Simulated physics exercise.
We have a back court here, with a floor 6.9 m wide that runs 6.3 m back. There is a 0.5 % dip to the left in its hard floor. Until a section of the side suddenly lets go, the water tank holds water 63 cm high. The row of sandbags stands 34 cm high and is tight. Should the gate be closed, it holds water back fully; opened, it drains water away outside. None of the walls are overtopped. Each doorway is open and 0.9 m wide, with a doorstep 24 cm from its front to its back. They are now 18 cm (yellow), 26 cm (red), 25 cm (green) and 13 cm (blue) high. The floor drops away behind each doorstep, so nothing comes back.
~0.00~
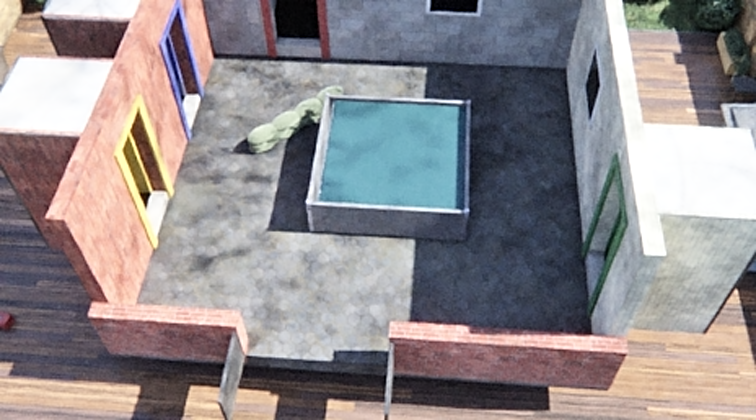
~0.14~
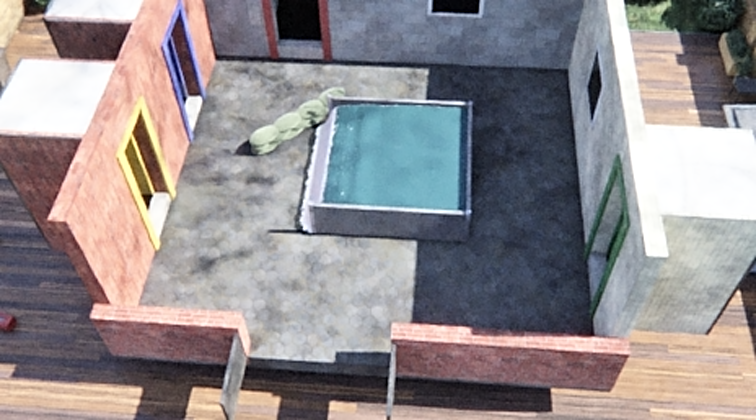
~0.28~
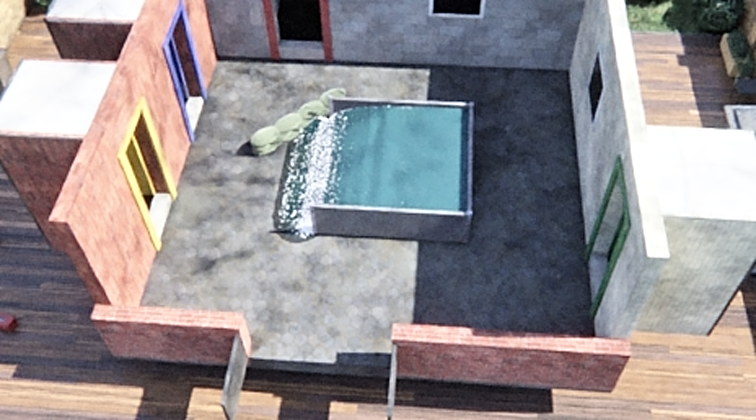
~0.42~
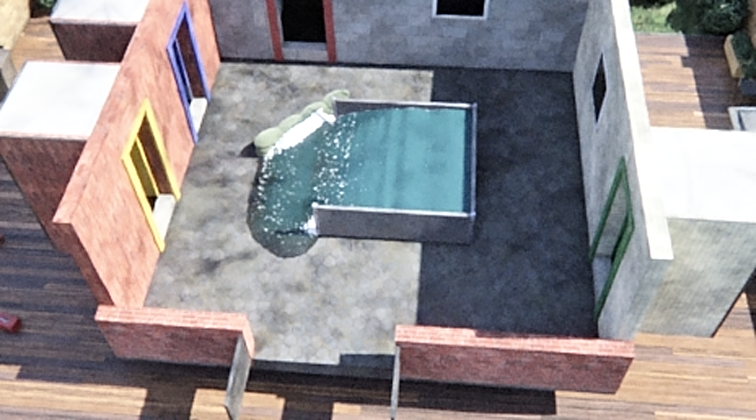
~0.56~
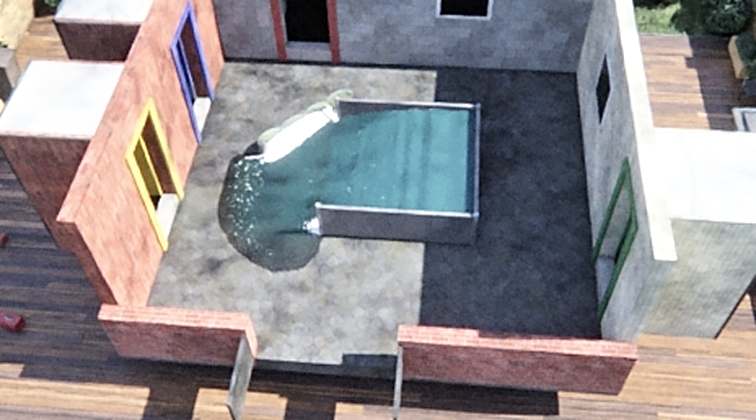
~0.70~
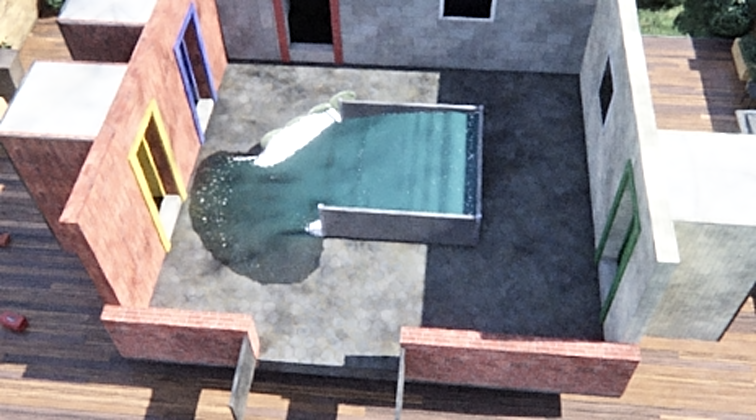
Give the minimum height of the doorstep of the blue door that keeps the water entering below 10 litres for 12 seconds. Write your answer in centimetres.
Minimum height: About 7.5 cm.
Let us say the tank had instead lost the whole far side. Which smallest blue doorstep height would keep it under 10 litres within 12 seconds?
Then it needs around 16 cm.
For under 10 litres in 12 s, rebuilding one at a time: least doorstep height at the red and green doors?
Roughly 8.5 cm for the red door and roughly 11.0 cm for the green door.
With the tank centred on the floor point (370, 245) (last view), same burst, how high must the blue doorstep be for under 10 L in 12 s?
Some 14.0 cm.
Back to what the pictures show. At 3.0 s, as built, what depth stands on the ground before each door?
In cm: Yellow 32, red 11, green 0, blue 10.
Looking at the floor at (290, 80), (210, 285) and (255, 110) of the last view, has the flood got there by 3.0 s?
So the three spots come out swamped, swamped, swamped, in that order.
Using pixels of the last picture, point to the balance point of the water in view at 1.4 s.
(348, 186).
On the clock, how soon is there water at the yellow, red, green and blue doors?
It gets to yellow after 0.8 s, red after 2.8 s, green after 5.0 s and blue after 1.2 s.
After 1.4 s water covers 25 % of the floor, deepest (45 cm) near (195, 197); 6 cm at the blue door, 0 litres in over its 13 cm doorstep.
After 3.0 s water covers 50 % of the floor, deepest (50 cm) near (140, 335); 10 cm at the blue door, 0 litres in over its 13 cm doorstep.
After 12.0 s water covers 95 % of the floor, deepest (12 cm) near (563, 133); 8 cm at the blue door, 0 litres in over its 13 cm doorstep.
At the blue door as built, the water arrived by 1.3 s and peaked near 10 cm at 2.4 s.
With a doorstep of 6 cm, 23 litres would have come in within the 12 s; with 8.5 cm, 5 litres. So under 10 litres takes about 7.5 cm.
